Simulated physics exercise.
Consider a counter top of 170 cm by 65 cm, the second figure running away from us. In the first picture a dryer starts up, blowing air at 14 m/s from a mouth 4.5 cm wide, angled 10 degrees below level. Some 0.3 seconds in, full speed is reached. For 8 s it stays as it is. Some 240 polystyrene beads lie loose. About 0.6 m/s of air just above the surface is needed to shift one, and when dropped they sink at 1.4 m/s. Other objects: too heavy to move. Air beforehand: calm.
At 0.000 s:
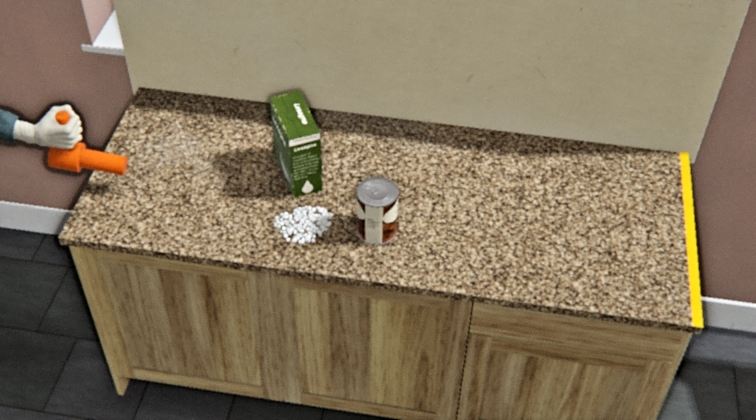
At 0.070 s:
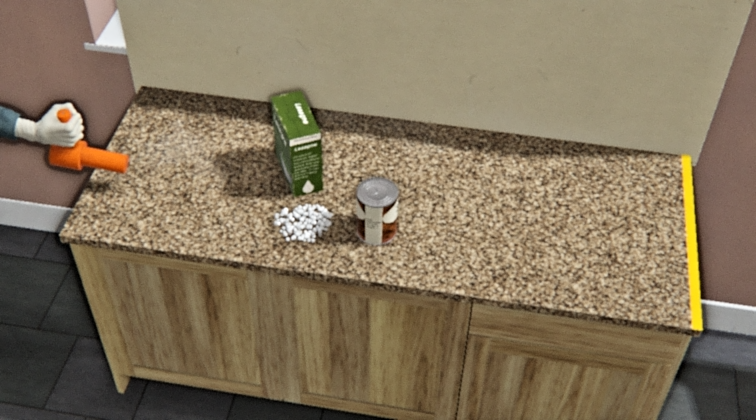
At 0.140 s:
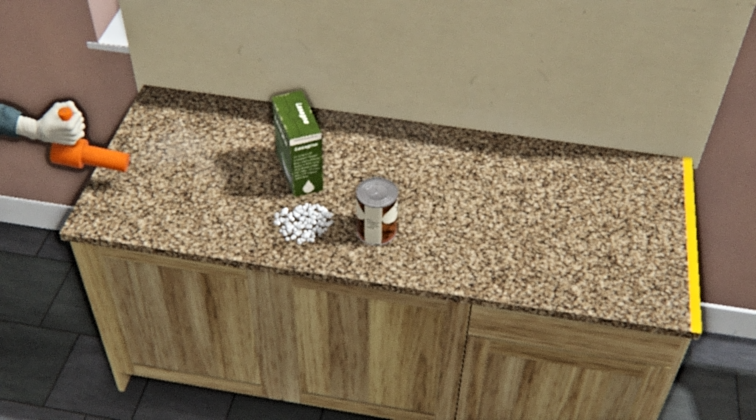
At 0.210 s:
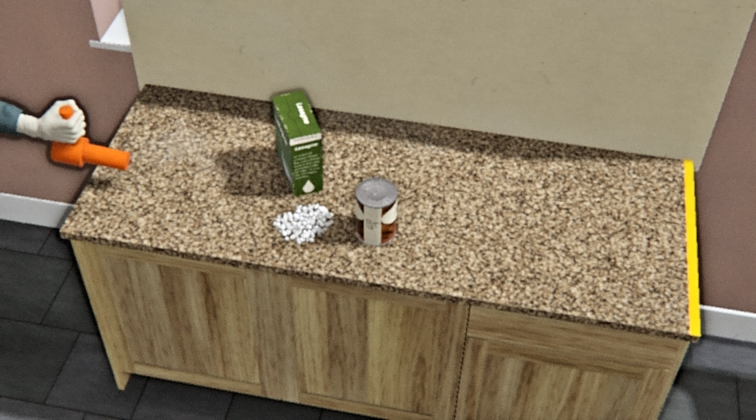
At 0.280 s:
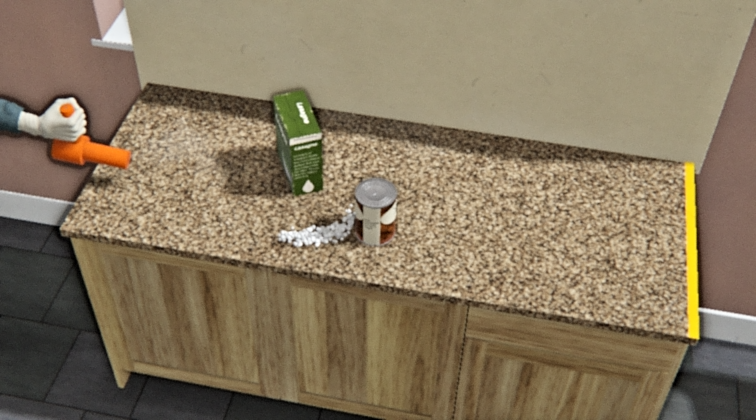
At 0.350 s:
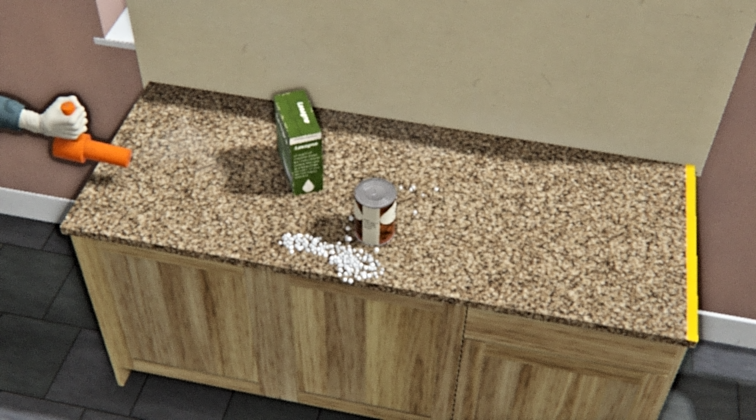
The clip shows a gloved hand holding an orange blower at the left of a speckled counter; white beads lie still beside a green carton and a tin, then scatter rightward, streaming around the tin, which stays put.
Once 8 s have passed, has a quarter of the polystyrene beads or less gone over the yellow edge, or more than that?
A quarter or less has gone.
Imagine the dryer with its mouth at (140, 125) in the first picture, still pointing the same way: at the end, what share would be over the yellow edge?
That gives roughly 0 % in the end.
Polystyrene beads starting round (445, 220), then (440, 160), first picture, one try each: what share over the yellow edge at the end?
80 and 15 in a hundred, respectively.
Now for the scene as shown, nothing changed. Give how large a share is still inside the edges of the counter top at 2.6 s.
I'd put it near 5 per cent at that time.
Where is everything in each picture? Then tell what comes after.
In the first picture, the middle of the polystyrene beads is near (303, 223), none has stirred yet and the mouth of the dryer is at (125, 166).
In the second picture, the middle of the polystyrene beads is near (303, 221), none has stirred yet and the yellow edge is centred on (696, 236).
In the third picture, the middle of the polystyrene beads is near (303, 221), none has stirred yet, the top of a tin is at (377, 192) and the top of a carton is at (296, 114).
In the fourth picture, the middle of the polystyrene beads is near (305, 224) and none has stirred yet.
In the fifth picture, the middle of the polystyrene beads is near (320, 236), the farthest in sight from the dryer is at (348, 233) and about 85 % have left their places.
In the sixth picture, the middle of the polystyrene beads is near (347, 257), the farthest in sight from the dryer is at (436, 190) and about 95 % have left their places.
After 1.6 s, 2 % are on the move or not yet settled, 1 % are over the yellow edge.
After 2.6 s, 2 % are on the move or not yet settled, 1 % are over the yellow edge.
After 4.4 s, 1 % are on the move or not yet settled, 1 % are over the yellow edge.
After 8.0 s, at the end, 1 % are over the yellow edge.
